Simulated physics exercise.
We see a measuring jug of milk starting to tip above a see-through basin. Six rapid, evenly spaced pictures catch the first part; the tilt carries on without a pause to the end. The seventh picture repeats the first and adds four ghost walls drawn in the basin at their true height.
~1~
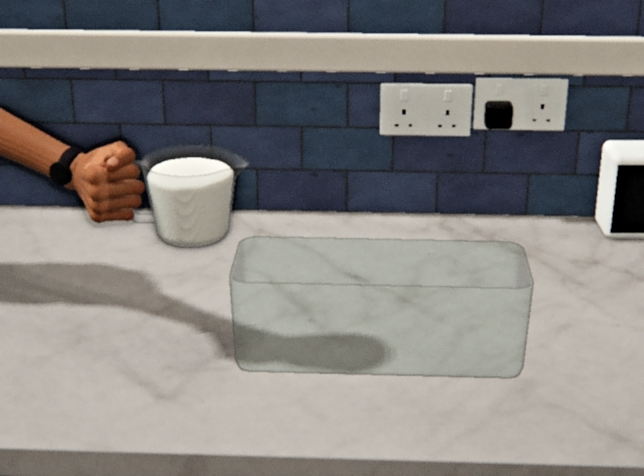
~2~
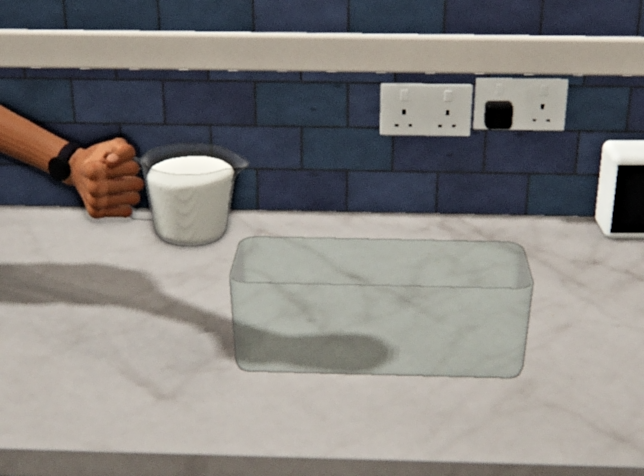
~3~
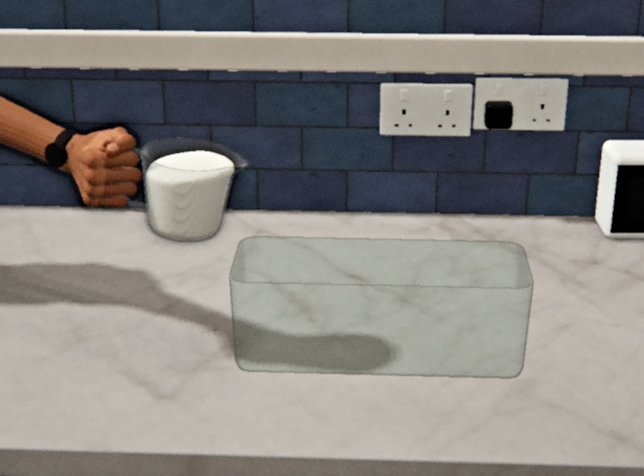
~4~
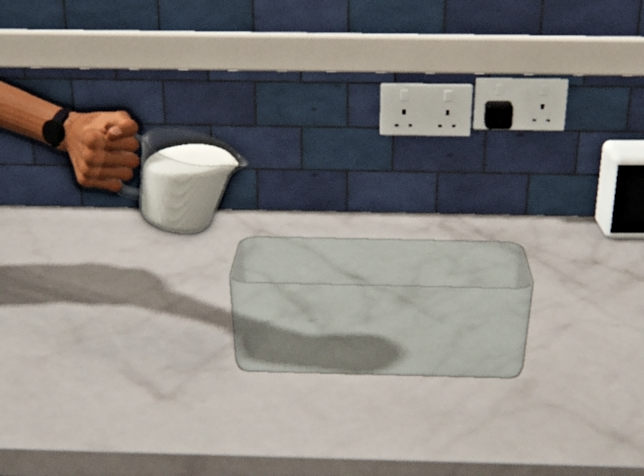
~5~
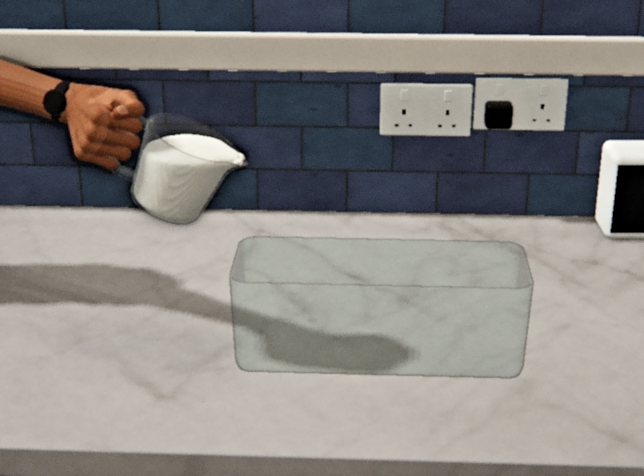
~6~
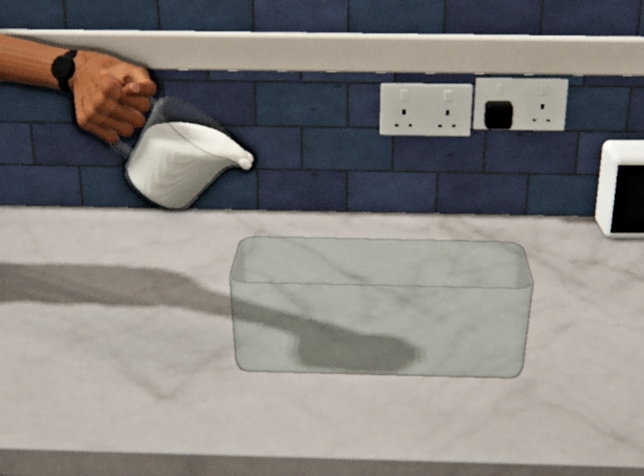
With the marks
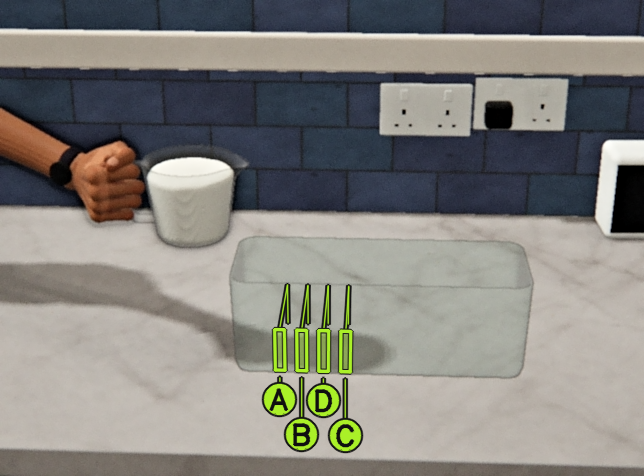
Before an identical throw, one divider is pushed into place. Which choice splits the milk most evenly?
C beats the others.
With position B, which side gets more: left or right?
The right one.
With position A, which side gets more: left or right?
More ends on the right.
On the marked copy, A at (279, 377); B at (301, 378); C at (345, 379); D at (323, 378).
With A, about 6 % ends left of the wall and 91 % right of it; 3 % is lost outside.
With B, about 8 % ends left of the wall and 90 % right of it; 3 % is lost outside.
With C, about 57 % ends left of the wall and 41 % right of it.
With D, about 19 % ends left of the wall and 78 % right of it; 3 % is lost outside.
